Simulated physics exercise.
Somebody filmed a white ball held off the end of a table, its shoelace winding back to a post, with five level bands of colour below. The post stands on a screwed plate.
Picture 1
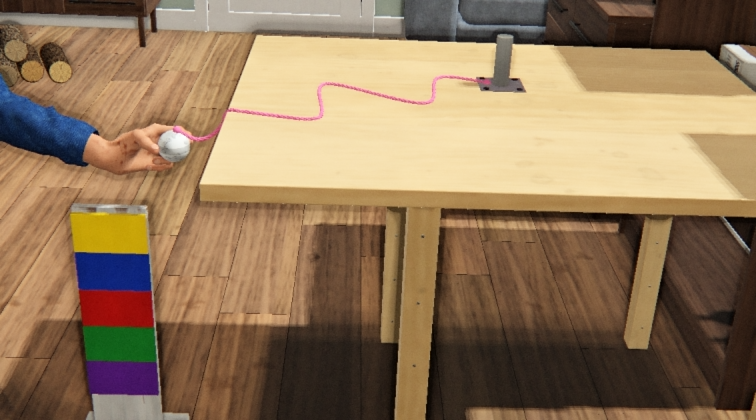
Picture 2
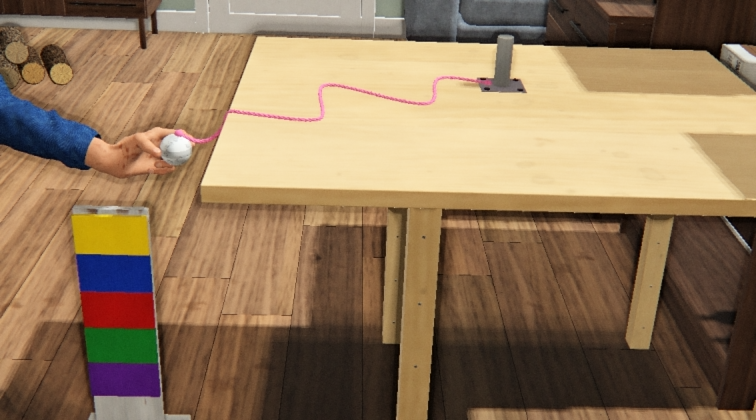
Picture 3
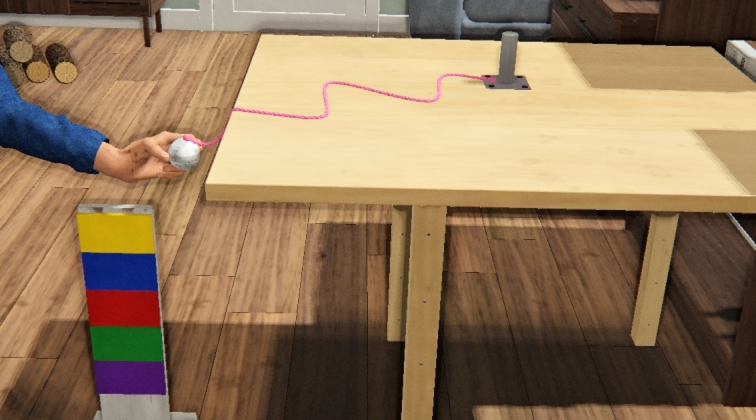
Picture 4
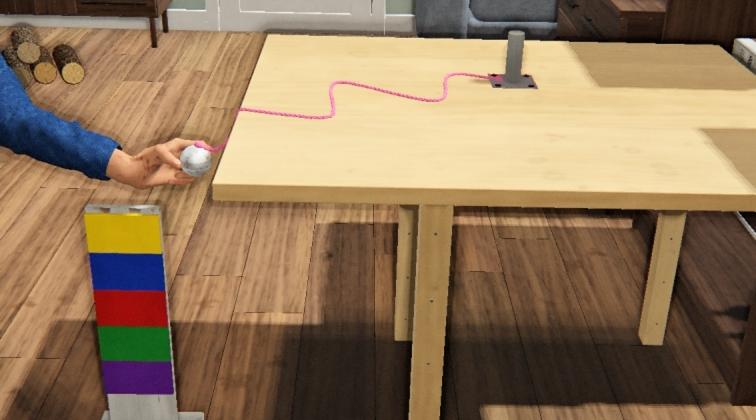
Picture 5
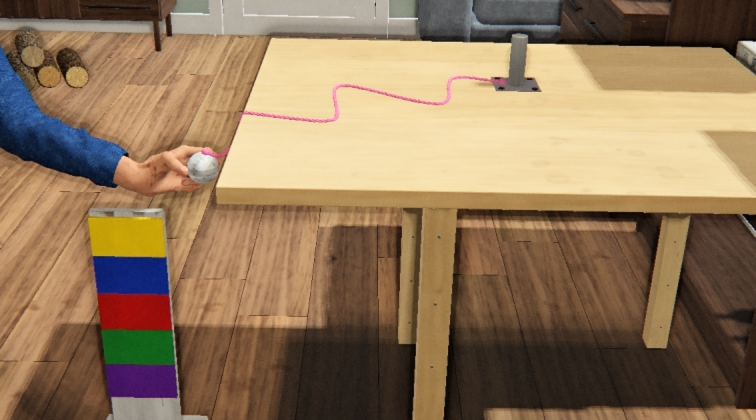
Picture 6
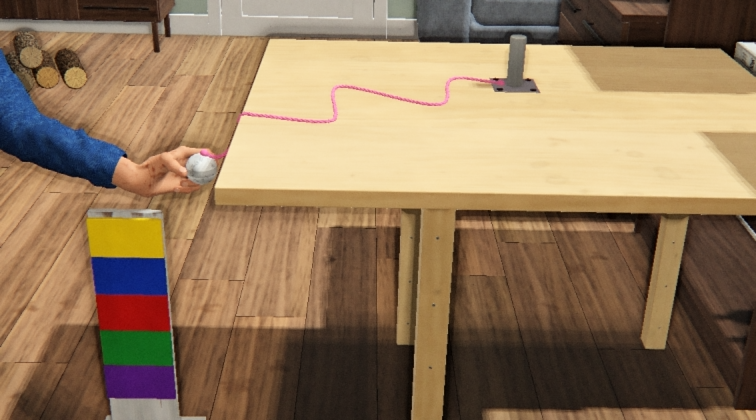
In a wood-floored room, a hand holds a white ball just off the left end of a pale table, a pink cord winding from it to a grey post, with a colour-banded upright below. The hand and ball shift slightly right and down, closer to the table's edge, while the view drifts a little.
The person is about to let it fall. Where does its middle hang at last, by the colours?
The shoelace holds its middle at green.
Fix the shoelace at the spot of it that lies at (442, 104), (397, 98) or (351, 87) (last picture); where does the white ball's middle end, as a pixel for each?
The places are (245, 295), (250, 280) and (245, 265).
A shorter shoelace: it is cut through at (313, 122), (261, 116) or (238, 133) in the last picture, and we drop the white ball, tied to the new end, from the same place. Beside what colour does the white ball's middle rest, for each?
In that order: Yellow; blue; red.
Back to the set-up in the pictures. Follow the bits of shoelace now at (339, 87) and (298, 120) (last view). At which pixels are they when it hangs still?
They go to (256, 101) and to (252, 222).
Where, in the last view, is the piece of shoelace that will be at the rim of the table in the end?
At (334, 90), roughly.
A little later, ball near (212, 313); level with red.
Next, ball near (279, 323); level with green.
Later still, ball near (252, 337); level with green.
When it is over, ball near (258, 337); level with green. At green.
